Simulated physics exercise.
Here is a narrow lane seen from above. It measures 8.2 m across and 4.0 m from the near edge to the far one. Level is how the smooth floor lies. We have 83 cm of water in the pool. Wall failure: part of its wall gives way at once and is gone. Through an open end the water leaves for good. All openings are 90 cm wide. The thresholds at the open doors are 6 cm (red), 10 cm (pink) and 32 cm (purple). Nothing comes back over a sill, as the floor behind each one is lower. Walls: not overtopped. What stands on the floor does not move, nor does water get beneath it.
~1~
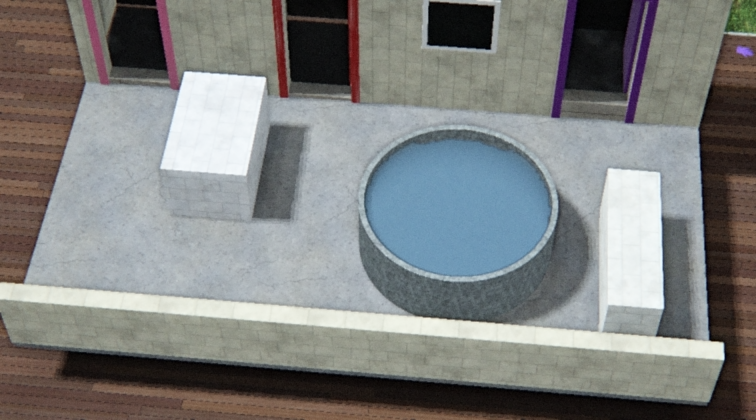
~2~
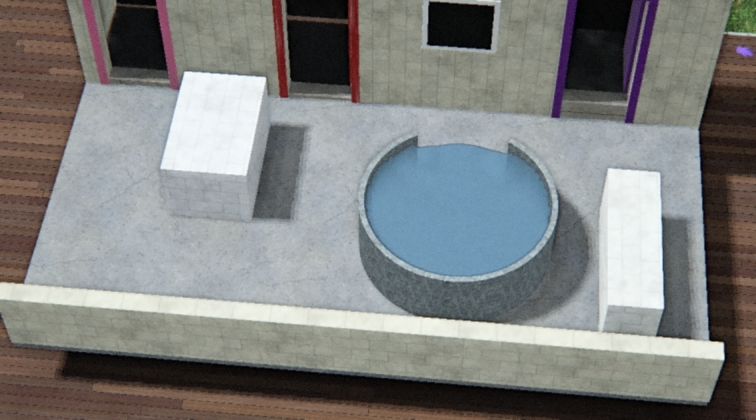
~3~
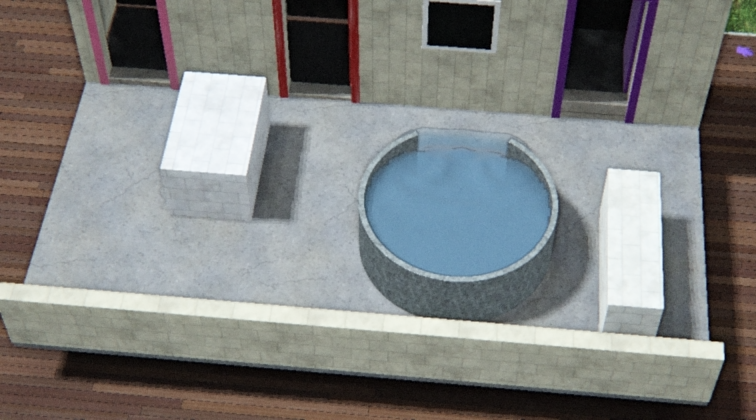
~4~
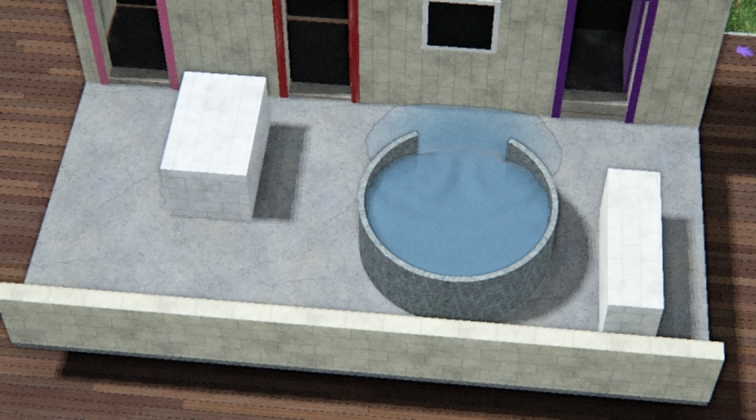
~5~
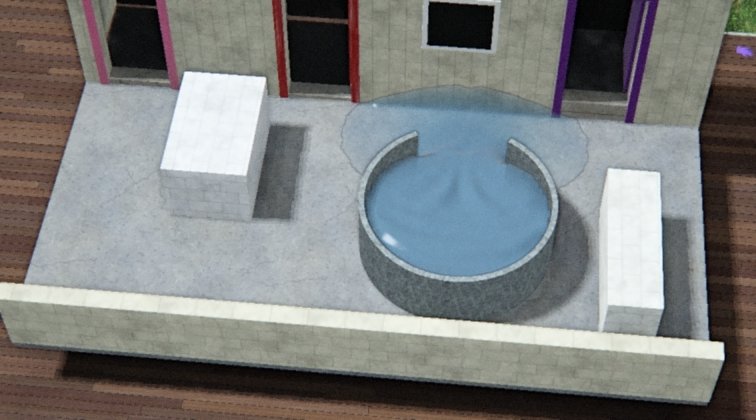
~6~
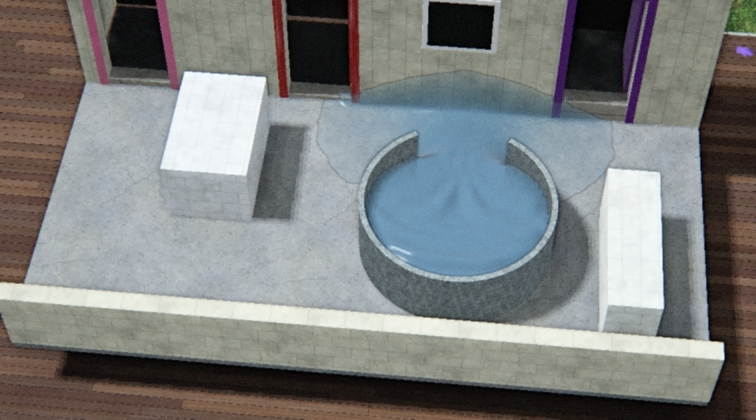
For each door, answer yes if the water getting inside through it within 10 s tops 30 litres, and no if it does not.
Red door - yes, pink door - no, purple door - no.
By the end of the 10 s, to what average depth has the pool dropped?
8 cm.
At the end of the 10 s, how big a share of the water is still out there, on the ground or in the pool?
About 40 per cent.
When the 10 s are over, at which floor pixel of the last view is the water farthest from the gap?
That's around (33, 317) in the last picture.
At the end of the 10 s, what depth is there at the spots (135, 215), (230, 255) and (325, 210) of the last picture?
Roughly 2, 1 and 4 cm, in turn.
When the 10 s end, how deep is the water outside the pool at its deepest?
Depth max: Approx. 10 cm.
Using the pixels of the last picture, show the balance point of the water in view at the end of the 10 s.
(398, 220).
A moment later water covers 25 % of the floor and is deepest (60 cm) near (469, 114); red door 14 cm at the sill, 3 L in, pink door not reached, purple door 22 cm at the sill, 0 L in.
Soon after water covers 40 % of the floor and is deepest (46 cm) near (469, 114); red door 13 cm at the sill, 21 L in, pink door 12 cm at the sill, 0 L in, purple door 20 cm at the sill, 0 L in.
Next water covers 60 % of the floor and is deepest (32 cm) near (456, 113); red door 10 cm at the sill, 40 L in, pink door 9 cm at the sill, 0 L in, purple door 14 cm at the sill, 0 L in.
Later on water covers 80 % of the floor and is deepest (18 cm) near (456, 113); red door 7 cm at the sill, 52 L in, pink door 7 cm at the sill, 1 L in, purple door 8 cm at the sill, 0 L in.
At the end water covers 90 % of the floor and is deepest (10 cm) near (469, 114); red door 4 cm at the sill, 53 L in, pink door 3 cm at the sill, 1 L in, purple door 5 cm at the sill, 0 L in.
